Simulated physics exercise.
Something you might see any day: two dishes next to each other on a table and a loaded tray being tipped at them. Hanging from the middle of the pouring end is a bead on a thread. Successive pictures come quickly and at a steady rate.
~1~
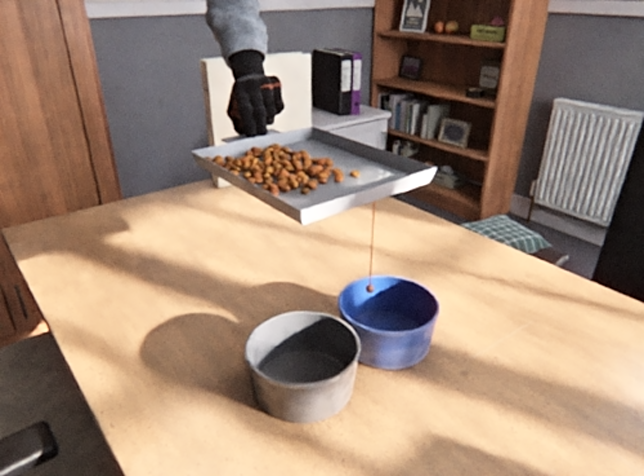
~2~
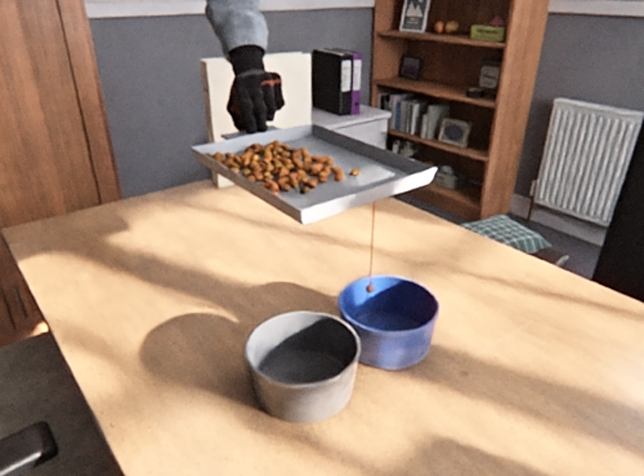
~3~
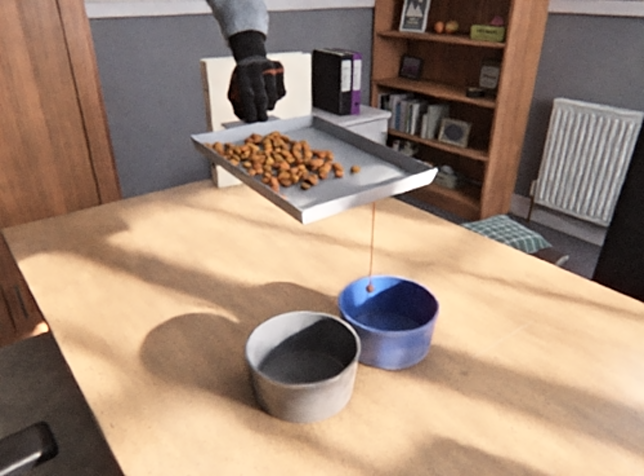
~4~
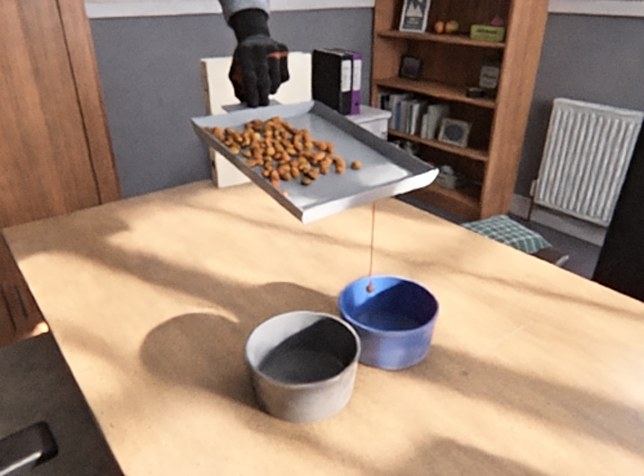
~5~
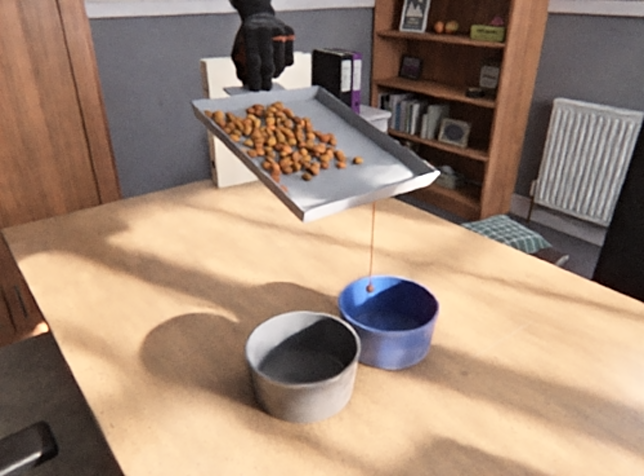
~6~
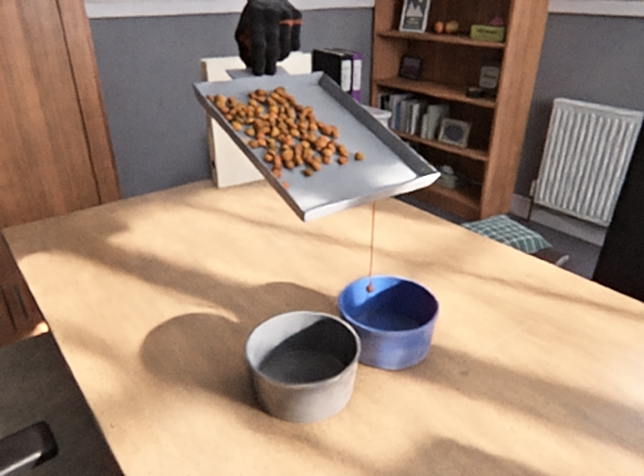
A grey tray of brown kibble, held at its back by a black-gloved hand, was gradually tilted as the hand raised that side, while the grey and blue bowls below stayed still on the table.
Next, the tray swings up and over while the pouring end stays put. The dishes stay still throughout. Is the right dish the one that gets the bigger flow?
Honestly the dish that comes off better is the right one.
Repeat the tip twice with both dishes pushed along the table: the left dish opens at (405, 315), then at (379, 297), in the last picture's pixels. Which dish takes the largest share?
The first time the left-side one comes out ahead, then the left-side one the second time.
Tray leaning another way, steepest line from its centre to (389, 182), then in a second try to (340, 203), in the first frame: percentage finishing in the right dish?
I'd put it at some 30 % and then some 10 %.
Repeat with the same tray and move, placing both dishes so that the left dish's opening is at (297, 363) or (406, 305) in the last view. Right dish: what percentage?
About 60 and 0 per cent respectively.
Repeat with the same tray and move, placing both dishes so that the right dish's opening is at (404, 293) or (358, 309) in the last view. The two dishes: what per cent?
First 60 %, then 30 %.
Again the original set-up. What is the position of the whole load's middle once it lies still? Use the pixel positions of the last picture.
Around (404, 347), give or take.
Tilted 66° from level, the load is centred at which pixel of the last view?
Somewhere around pixel (374, 193) in the last picture.
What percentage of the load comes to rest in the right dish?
About 50 %.
Just after the last frame, tray tipped steeply; the larger part on the tray; roughly a quarter in the air.
A moment on, tray tipped past a quarter turn; roughly a quarter on the tray; just a few in the left dish; roughly a quarter in the right dish; roughly a quarter outside both; about a tenth in the air.
Further on, tray tipped past a quarter turn; about a tenth in the left dish; roughly half in the right dish; roughly half outside both.
When it is over, tray tipped past a quarter turn; about a tenth in the left dish; roughly half in the right dish; roughly half outside both.
